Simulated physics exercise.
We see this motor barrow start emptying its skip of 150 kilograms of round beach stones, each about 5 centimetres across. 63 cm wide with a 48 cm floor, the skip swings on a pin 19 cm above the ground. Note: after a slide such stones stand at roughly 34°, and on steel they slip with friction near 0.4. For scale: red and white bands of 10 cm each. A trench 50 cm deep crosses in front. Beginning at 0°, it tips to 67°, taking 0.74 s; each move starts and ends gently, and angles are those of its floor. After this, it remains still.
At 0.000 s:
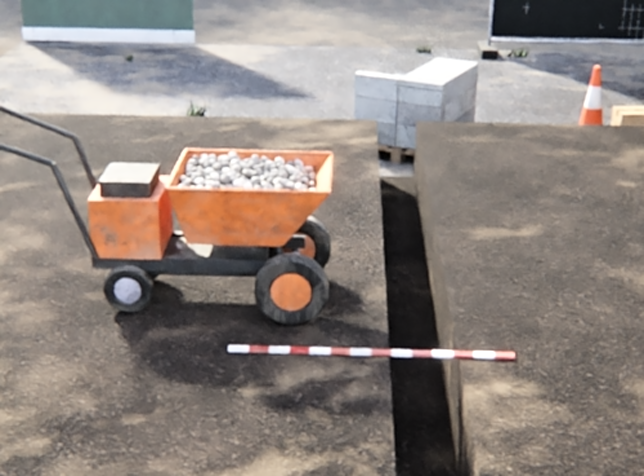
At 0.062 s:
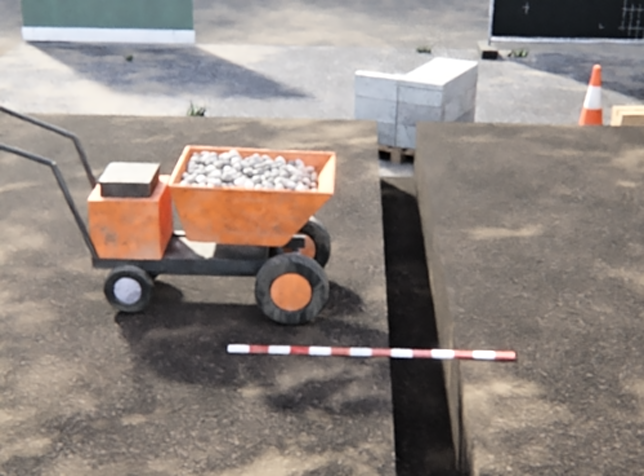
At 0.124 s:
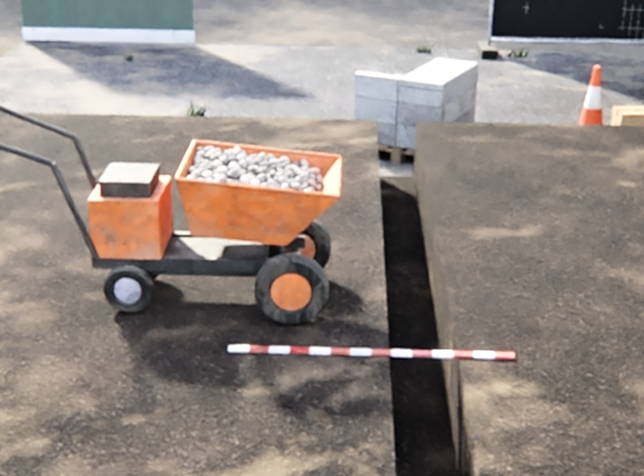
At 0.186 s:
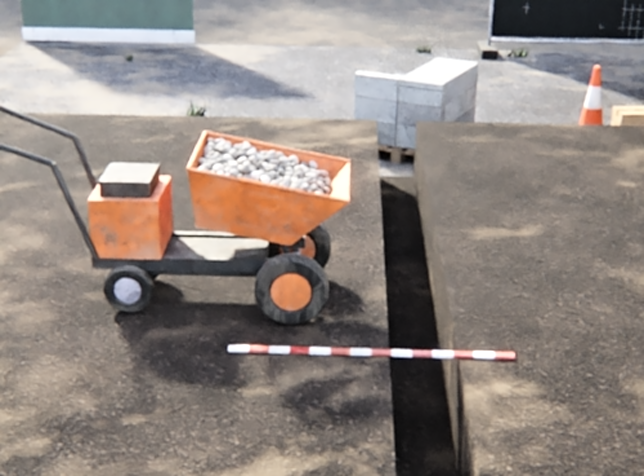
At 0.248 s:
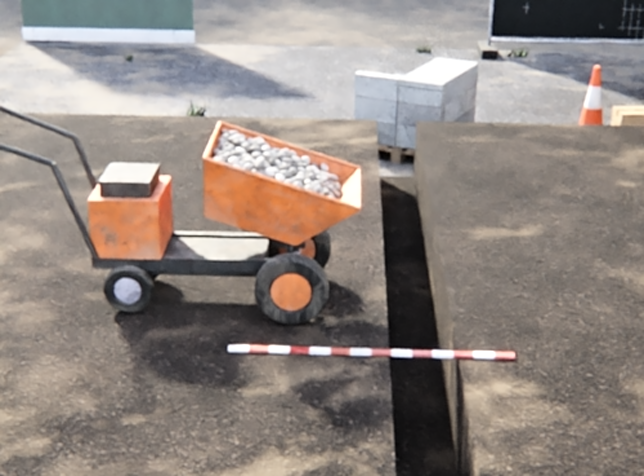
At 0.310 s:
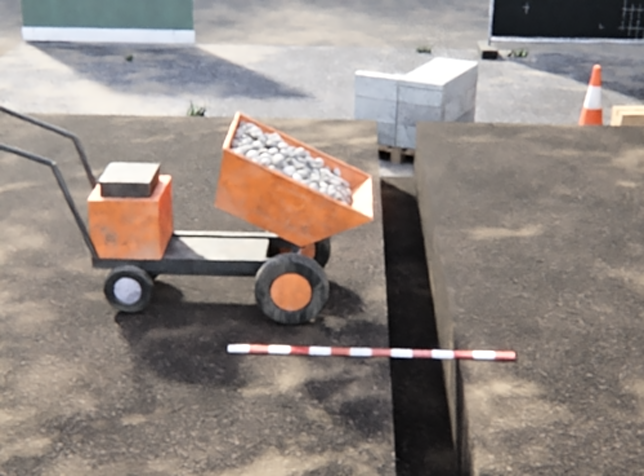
On a sunlit construction yard, a small orange dumper loaded with pale stones stood beside a narrow trench, and its skip slowly tilted forward to the right, the back end rising while the wheels stayed put.
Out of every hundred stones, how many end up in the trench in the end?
Around 61 in every hundred.
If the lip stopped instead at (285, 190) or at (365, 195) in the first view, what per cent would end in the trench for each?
Result: Close to 90 then close to 25 per cent.
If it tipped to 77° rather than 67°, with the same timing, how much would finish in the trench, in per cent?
I'd guess some 65 in a hundred.
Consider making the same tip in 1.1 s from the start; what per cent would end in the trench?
Roughly 70% would finish there.
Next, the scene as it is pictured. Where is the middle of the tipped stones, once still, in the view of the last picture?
Somewhere around (437, 364) in the last picture.
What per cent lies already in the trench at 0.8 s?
About 25 per cent by then.
After 0.6 s the floor is at 56°; 100 % in the skip; the foremost stones are at (394, 242).
After 0.8 s the floor is at 67°; 69 % in the skip, 24 % in the trench, 7 % past the trench; the foremost stones are at (474, 305).
After 1.2 s the floor is at 67°; 24 % in the skip, 37 % in the trench, 39 % past the trench; the foremost stones are at (604, 300).
After 3.1 s the floor is at 67°; 0 % in the skip, 61 % in the trench, 39 % past the trench; the foremost stones are past the picture's edge.
